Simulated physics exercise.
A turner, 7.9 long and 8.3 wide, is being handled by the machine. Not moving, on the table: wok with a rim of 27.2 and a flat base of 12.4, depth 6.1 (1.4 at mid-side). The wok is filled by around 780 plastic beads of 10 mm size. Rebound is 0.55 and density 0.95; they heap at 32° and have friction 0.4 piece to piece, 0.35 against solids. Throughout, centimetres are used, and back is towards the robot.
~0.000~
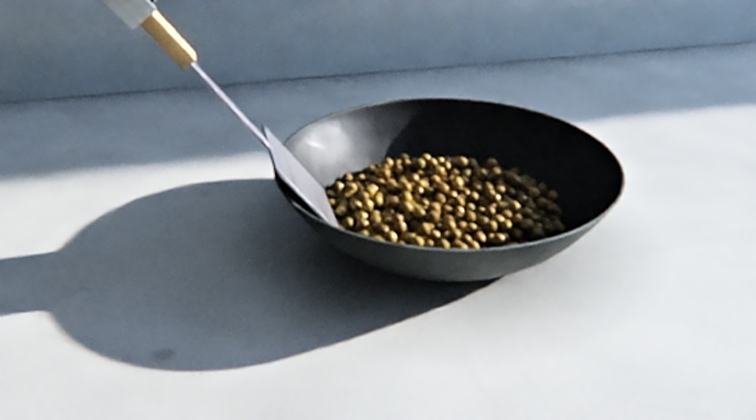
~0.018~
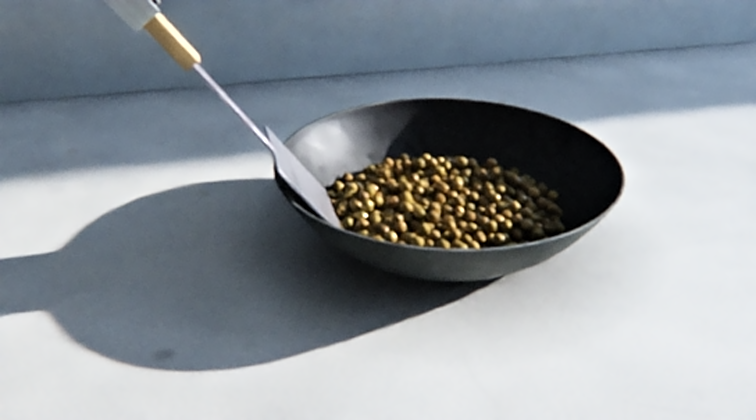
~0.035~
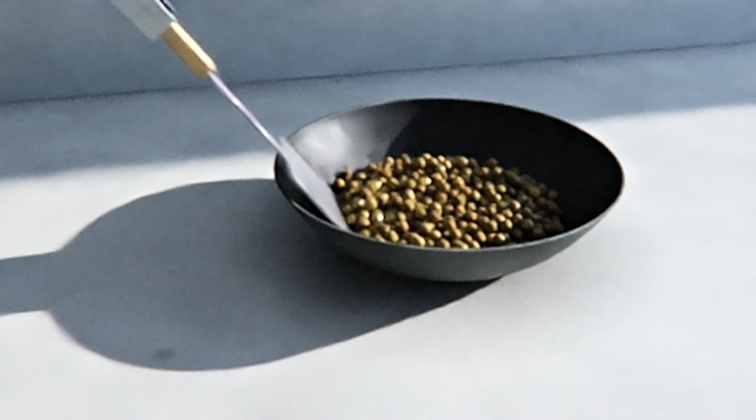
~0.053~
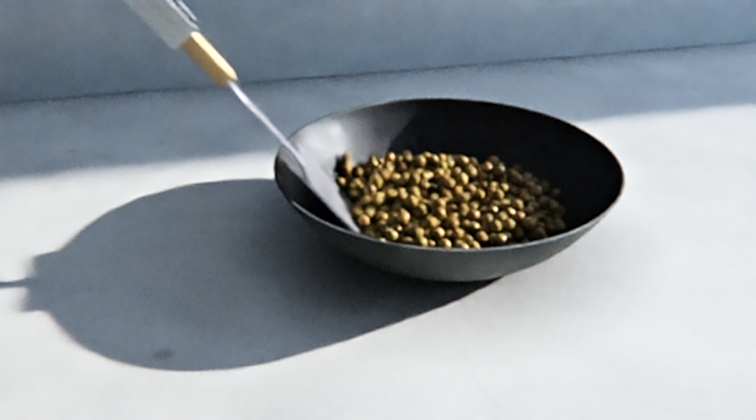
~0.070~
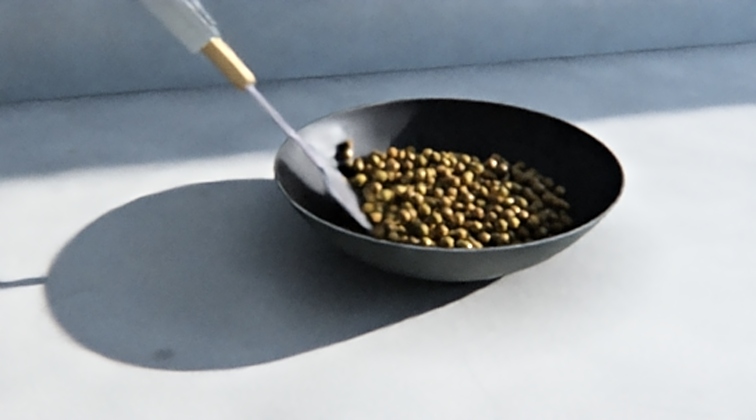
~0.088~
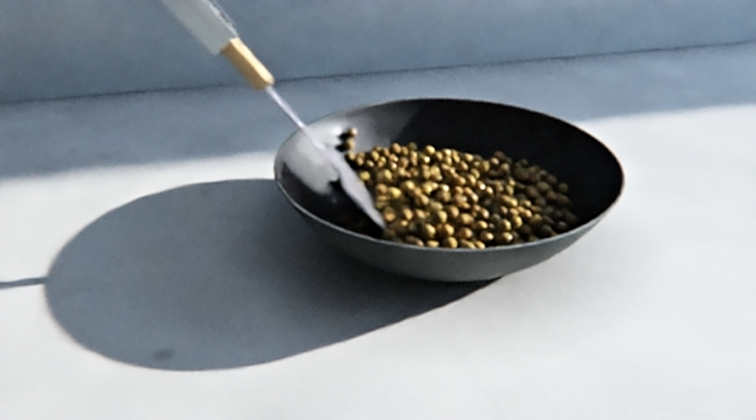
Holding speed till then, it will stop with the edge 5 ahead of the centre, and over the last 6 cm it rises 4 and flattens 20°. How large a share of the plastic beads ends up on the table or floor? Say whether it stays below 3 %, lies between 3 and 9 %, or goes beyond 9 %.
It stays below 3 %.
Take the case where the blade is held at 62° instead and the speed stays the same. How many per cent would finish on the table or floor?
0 %.
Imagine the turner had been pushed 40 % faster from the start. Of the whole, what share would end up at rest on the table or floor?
Then around 5 percent would finish on the table or floor.
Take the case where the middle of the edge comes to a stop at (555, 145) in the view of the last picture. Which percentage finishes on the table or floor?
Estimate: Approx. 20 %.
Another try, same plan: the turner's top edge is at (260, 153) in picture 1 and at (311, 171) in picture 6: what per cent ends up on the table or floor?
Around 0 per cent finishes there.
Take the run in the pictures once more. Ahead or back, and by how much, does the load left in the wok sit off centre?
It rests close to 4.0 centimetres ahead of centre.
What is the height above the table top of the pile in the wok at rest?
About 6.5 cm above the table.
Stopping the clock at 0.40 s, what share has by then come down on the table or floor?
My estimate is roughly 0 %.
By 0.13 s, sloping 53°, highest piece 6 above the table; 775 in the wok.
By 0.17 s, sloping 44°, highest piece 6 above the table; 775 in the wok.
By 0.40 s, sloping 34°, highest piece 6 above the table; 774 in the wok, 1 on the table or floor.
By 1.45 s, sloping 34°, highest piece 6 above the table; 774 in the wok, 1 on the table or floor.
Final count, 774 in the wok, 1 on the table or floor. That is 0 % on the table or floor.
